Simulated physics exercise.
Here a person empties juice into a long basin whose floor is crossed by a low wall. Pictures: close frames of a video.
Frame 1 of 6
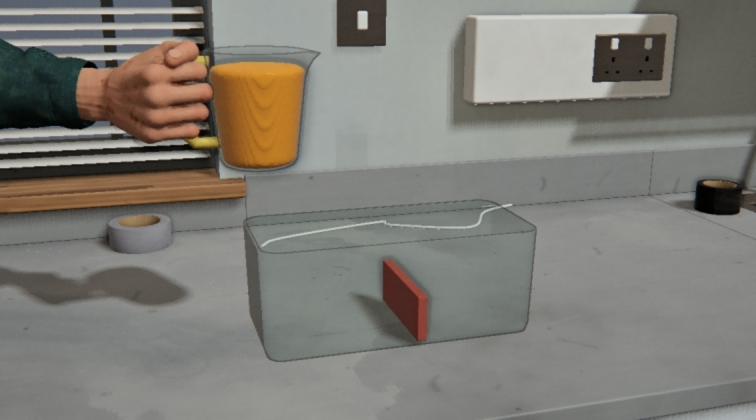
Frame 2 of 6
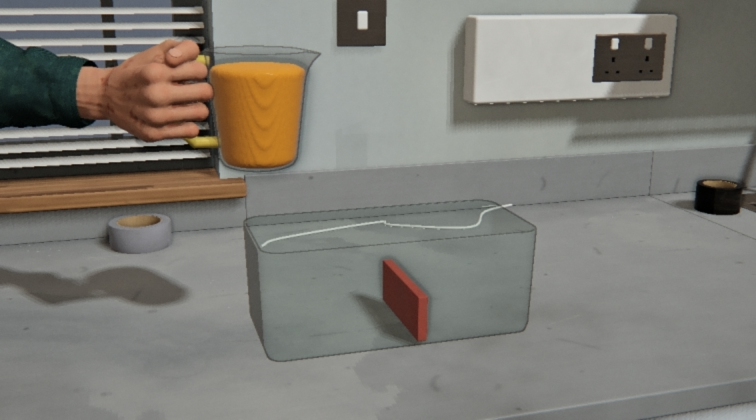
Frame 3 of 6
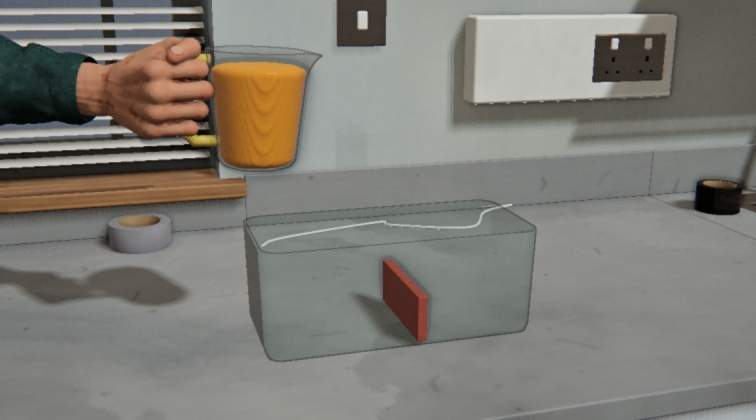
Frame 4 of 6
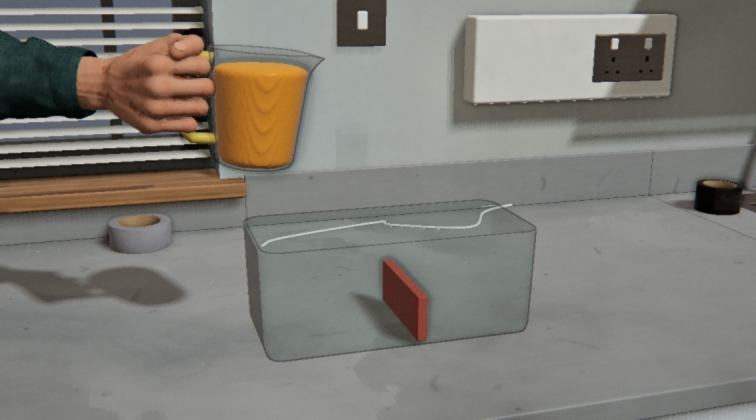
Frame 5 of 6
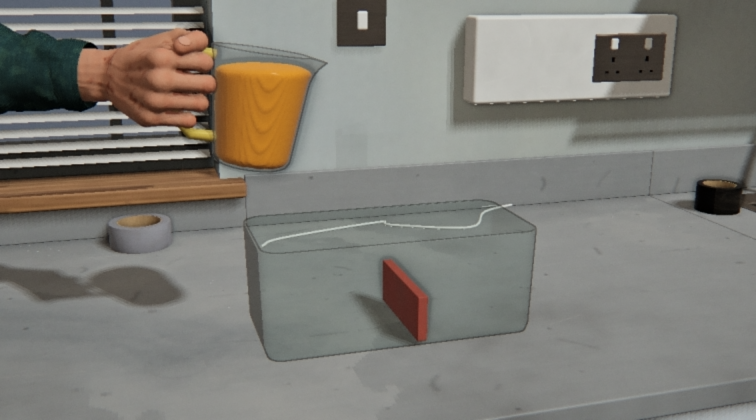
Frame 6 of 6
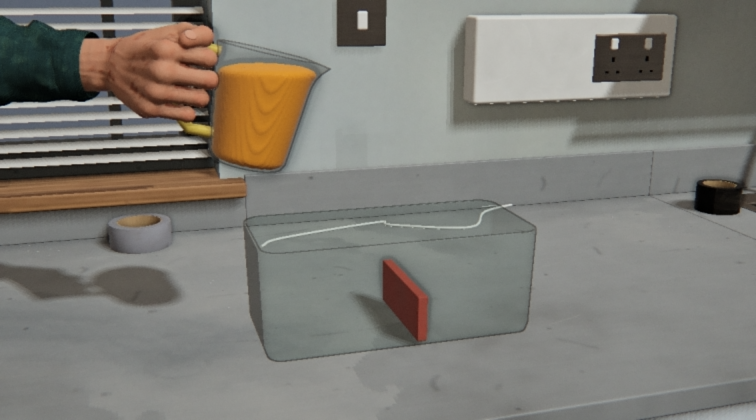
Hand holding a clear jug of orange juice above a long transparent basin with a low red wall, tilting it slightly rightward.
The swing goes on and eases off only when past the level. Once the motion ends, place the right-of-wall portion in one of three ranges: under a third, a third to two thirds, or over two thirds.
Once it settles, the part right of the wall is below a third, I'd say.
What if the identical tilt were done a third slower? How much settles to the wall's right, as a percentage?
It comes to 15 per cent or so.
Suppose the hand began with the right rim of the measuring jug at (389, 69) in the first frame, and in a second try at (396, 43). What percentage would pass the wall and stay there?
In order, some 95 and 95 percent.
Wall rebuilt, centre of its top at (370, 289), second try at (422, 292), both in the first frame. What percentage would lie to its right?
First try close to 85 percent, second try close to 10 percent.
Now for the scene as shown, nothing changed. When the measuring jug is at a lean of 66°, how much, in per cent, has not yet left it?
About 80 % remains.
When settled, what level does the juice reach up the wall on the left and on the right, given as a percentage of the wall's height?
On the left it's around 40 per cent; on the right, 10 per cent.
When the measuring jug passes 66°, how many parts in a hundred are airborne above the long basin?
It's about 15 per cent.
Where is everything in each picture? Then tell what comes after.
In the first picture, it leans 0°; its right rim is at (320, 51); the juice meets the walls at (208, 69) and (303, 67); the long basin's rim runs from (252, 237) to (514, 215); the wall's top is at (404, 279).
In the second picture, it leans 1°; its right rim is at (321, 52); the juice meets the walls at (208, 69) and (303, 67).
In the third picture, it leans 2°; its right rim is at (322, 54); the juice meets the walls at (210, 68) and (304, 68).
In the fourth picture, it leans 5°; its right rim is at (324, 57); the juice meets the walls at (213, 68) and (306, 69).
In the fifth picture, it leans 9°; its right rim is at (327, 61); the juice meets the walls at (215, 69) and (310, 69).
In the sixth picture, it leans 13°; its right rim is at (331, 67); the juice meets the walls at (217, 71) and (315, 70).
A moment on, the measuring jug is tipped part way and 78 per cent is still to pour, 5 is left of the wall and 0 right of it.
Next, the measuring jug is tipped on its side and 29 per cent is still to pour, 43 is left of the wall and 8 right of it.
Then the measuring jug is tipped on its side and 4 per cent is still to pour, 80 is left of the wall and 9 right of it.
Later the measuring jug is tipped on its side and 0 per cent is still to pour, 87 is left of the wall and 9 right of it.
In the end 88 per cent lies left of the wall, 9 right of it and 3 outside.
